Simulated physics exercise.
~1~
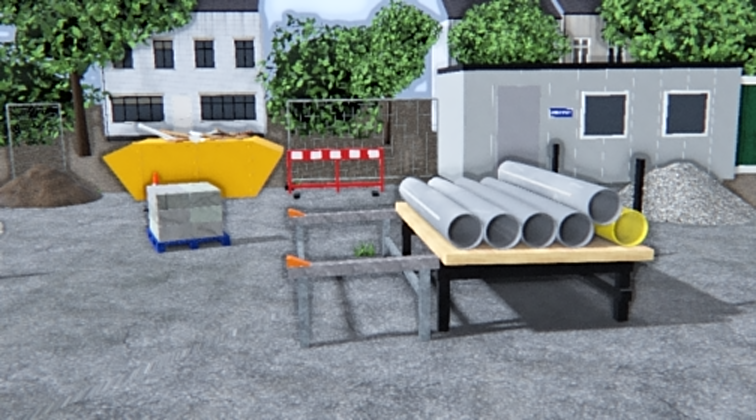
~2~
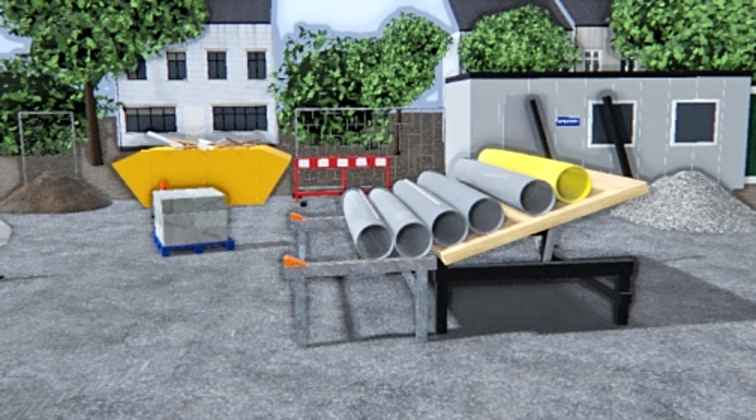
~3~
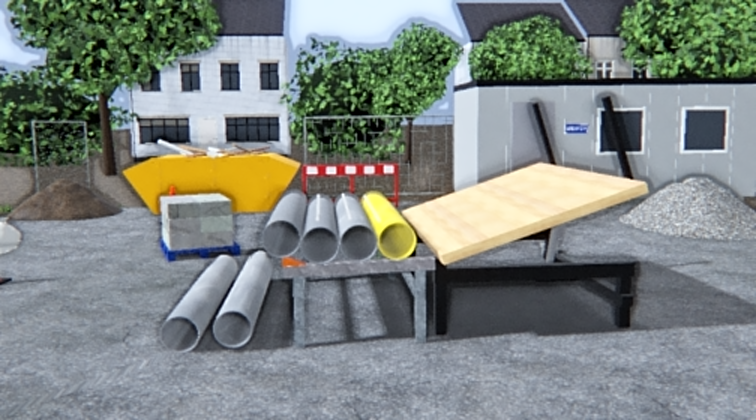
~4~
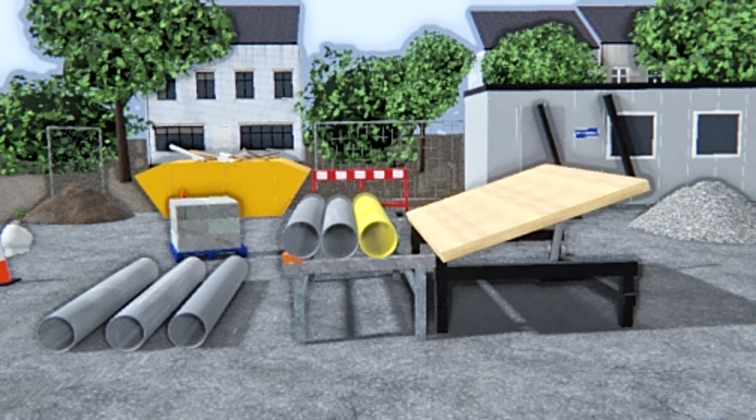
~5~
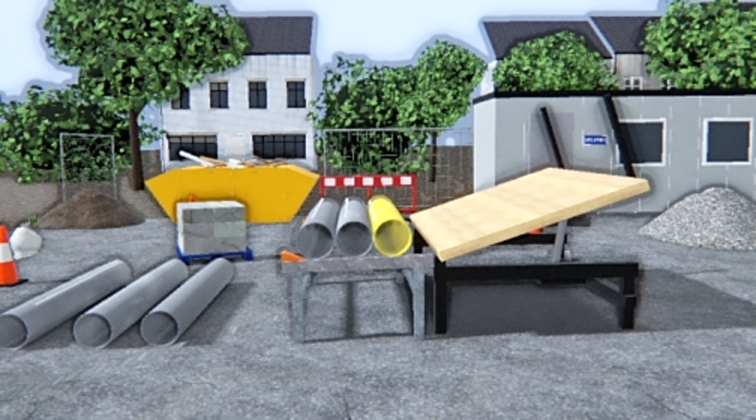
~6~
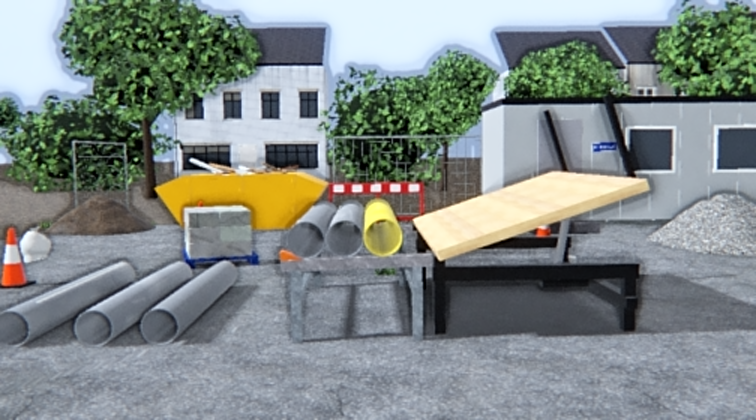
We see a wooden deck on a building site tilt up, rolling five grey pipes and a yellow one left onto a metal rack, where three grey pipes drop off the left end to the ground, leaving the yellow pipe and two grey ones on the rack.
